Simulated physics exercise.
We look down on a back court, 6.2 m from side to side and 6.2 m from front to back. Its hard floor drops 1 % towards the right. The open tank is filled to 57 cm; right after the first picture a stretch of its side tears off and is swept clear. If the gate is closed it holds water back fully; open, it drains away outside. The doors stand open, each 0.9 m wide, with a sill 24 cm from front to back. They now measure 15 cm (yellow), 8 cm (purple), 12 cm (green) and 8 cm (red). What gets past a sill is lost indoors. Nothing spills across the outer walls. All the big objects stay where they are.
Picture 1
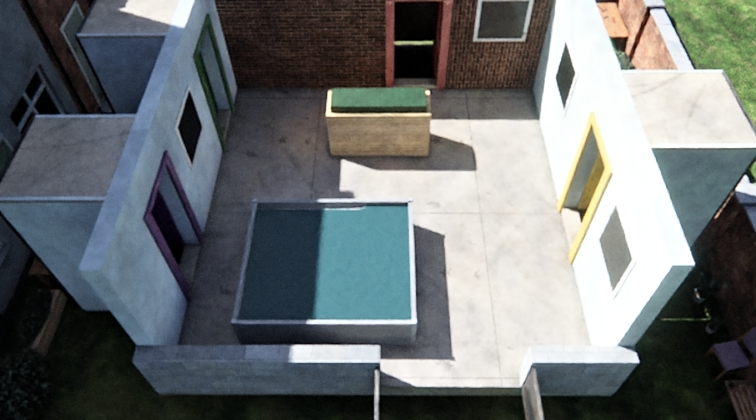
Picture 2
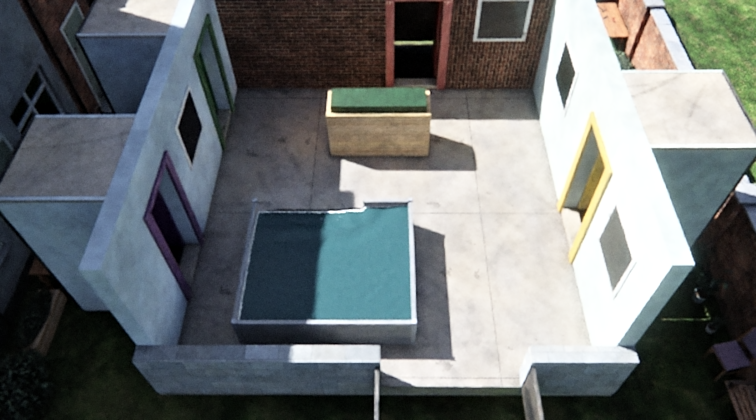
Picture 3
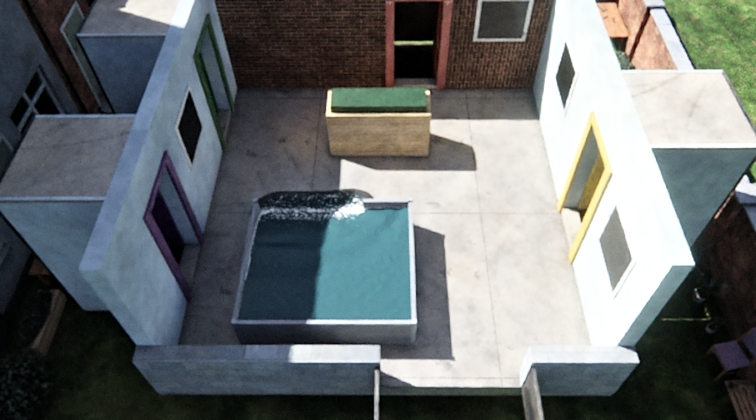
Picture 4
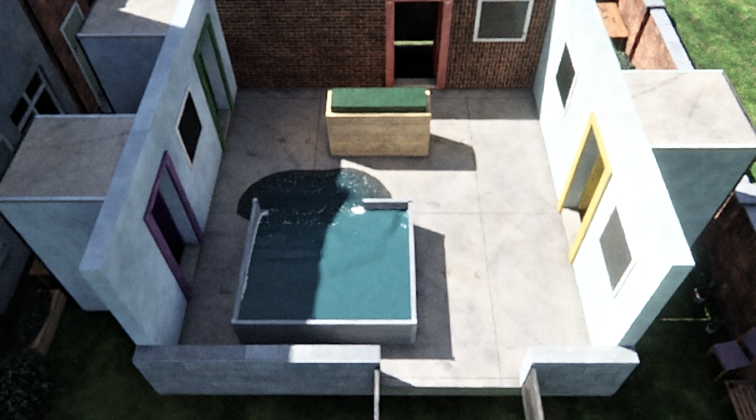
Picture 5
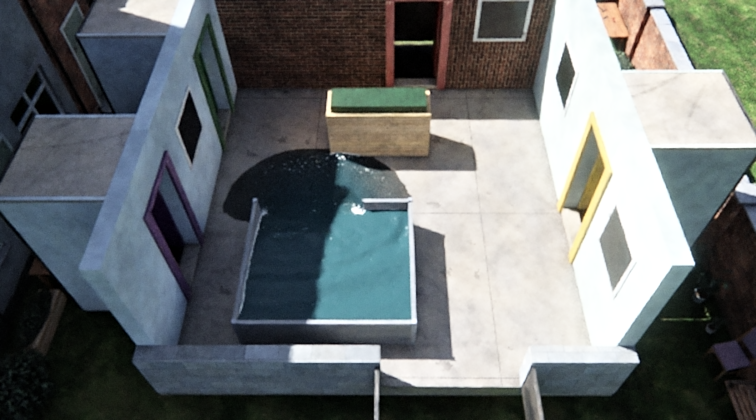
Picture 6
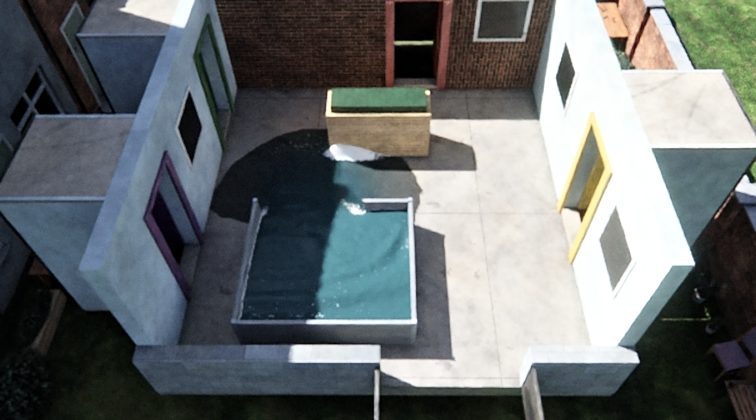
In a walled back court, water pours from an open tank's far side and spreads across the floor.
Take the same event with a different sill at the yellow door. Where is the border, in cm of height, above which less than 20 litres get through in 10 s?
It would have to be roughly 7.5 cm high.
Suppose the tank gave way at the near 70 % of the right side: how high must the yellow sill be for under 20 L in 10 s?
About 20 cm.
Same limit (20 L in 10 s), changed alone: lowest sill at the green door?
Roughly 23 cm at green.
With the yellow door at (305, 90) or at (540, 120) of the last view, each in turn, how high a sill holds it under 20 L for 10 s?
Roughly 26 and 18 cm.
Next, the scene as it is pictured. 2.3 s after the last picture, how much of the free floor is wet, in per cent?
About 55 per cent.
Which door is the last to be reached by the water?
Last comes the purple one.
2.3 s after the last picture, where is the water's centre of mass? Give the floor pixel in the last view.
Around (326, 194).
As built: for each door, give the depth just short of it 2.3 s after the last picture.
Depths in cm: Yellow 9, purple 0, green 26, red 4.
Then, 0.7 s after the last picture water covers 30 % of the floor, deepest (38 cm) near (336, 160); it has not reached the yellow door.
Then, 2.3 s after the last picture water covers 55 % of the floor, deepest (35 cm) near (247, 127); 9 cm at the yellow door, 0 litres in over its 15 cm sill.
Then, 9.3 s after the last picture water covers 95 % of the floor, deepest (16 cm) near (581, 315); 9 cm at the yellow door, 0 litres in over its 15 cm sill.
At the yellow door as built, the water peaked near 12 cm, 2.7 s after the last picture.
Run again over the same 10 s with other heights there, 34 litres in over 6.5 cm, 7 litres over 9 cm. The limit of 20 litres is kept from about 7.5 cm up.
